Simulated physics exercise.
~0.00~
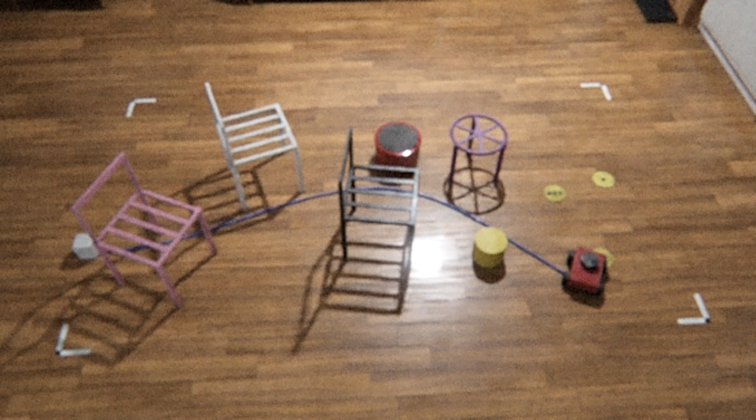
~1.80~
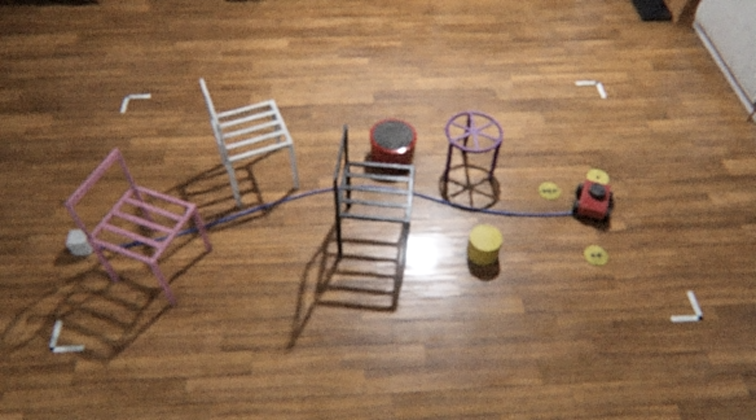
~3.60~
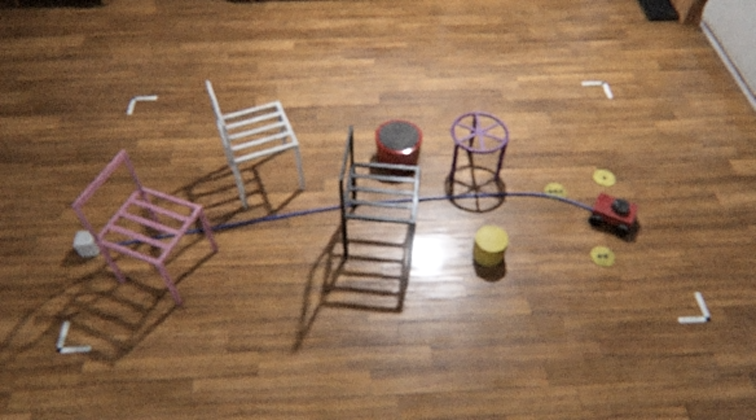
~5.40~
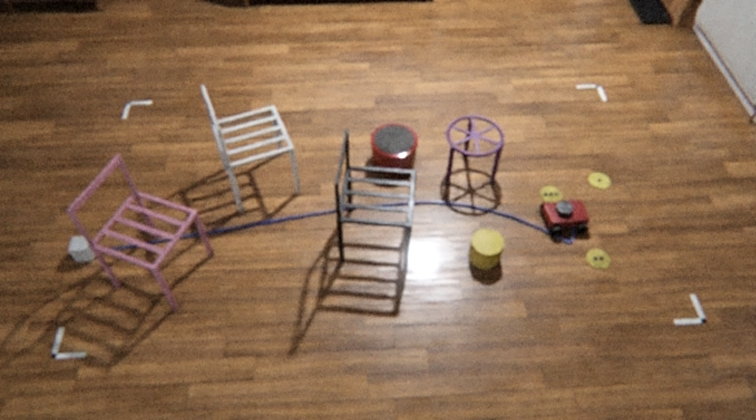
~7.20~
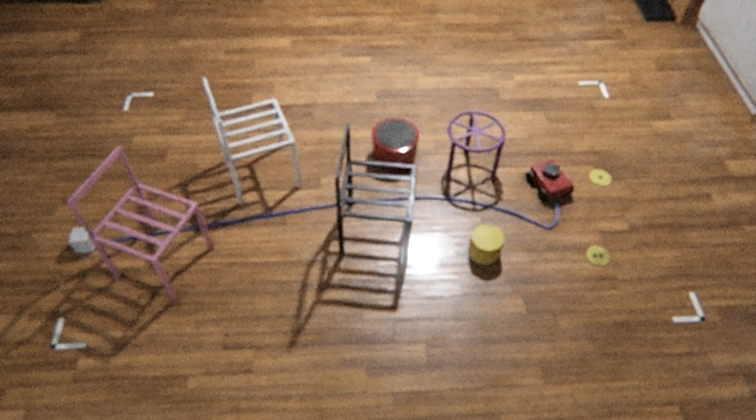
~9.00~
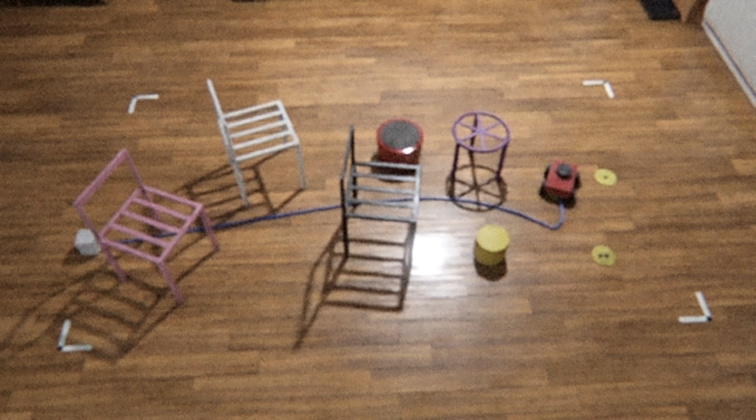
A red cart trailing a blue lead drives between yellow marks and stops beside the purple stool.
